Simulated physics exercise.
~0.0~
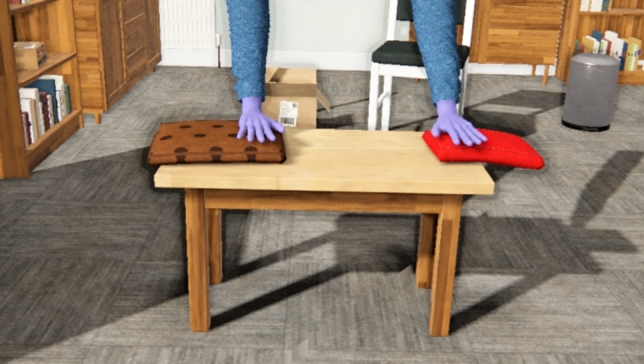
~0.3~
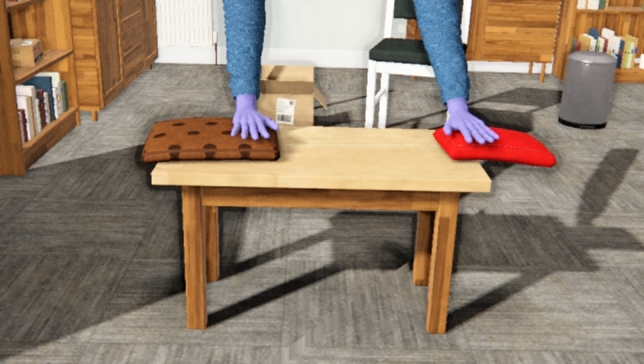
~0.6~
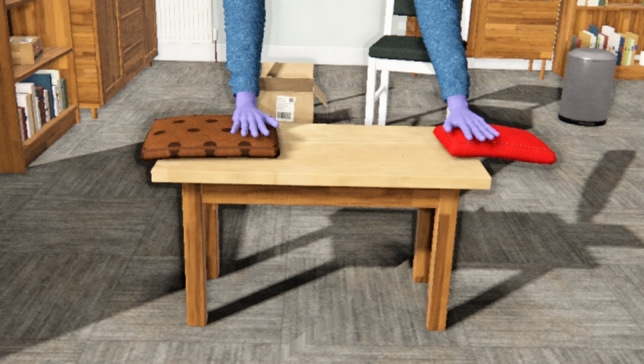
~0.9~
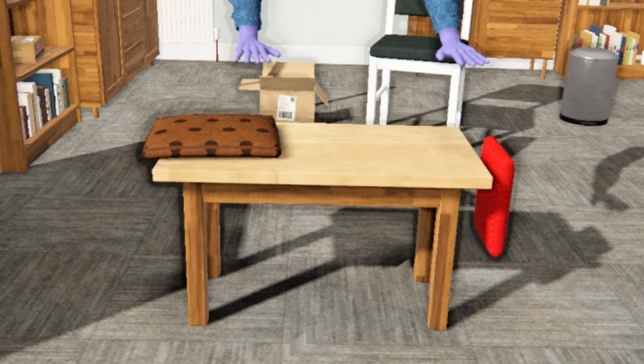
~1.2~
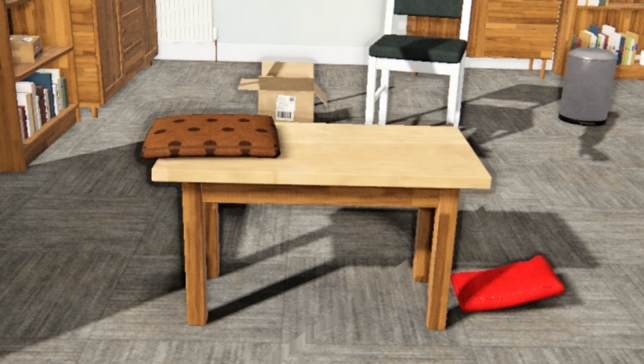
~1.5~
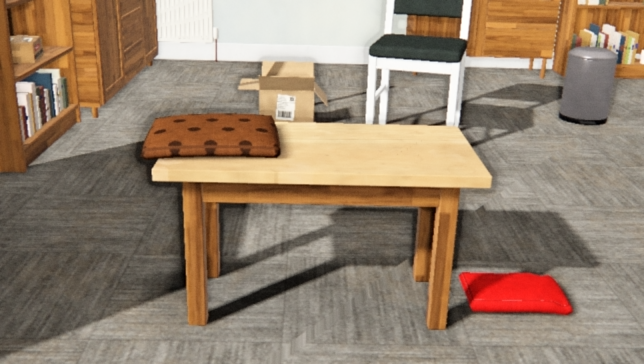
To begin with, two purple-gloved hands press on a brown seat pad with dark spots at the left end of a low wooden table and a red rice sack at the right end. The hands ease the two items slightly farther outward, then pause with both jutting past the edges. Next the hands let go and draw back. The red sack tips off the right end and drops, landing on the carpet beside the table leg, where it settles flat. The brown pad stays in place, still resting on the left end of the table.
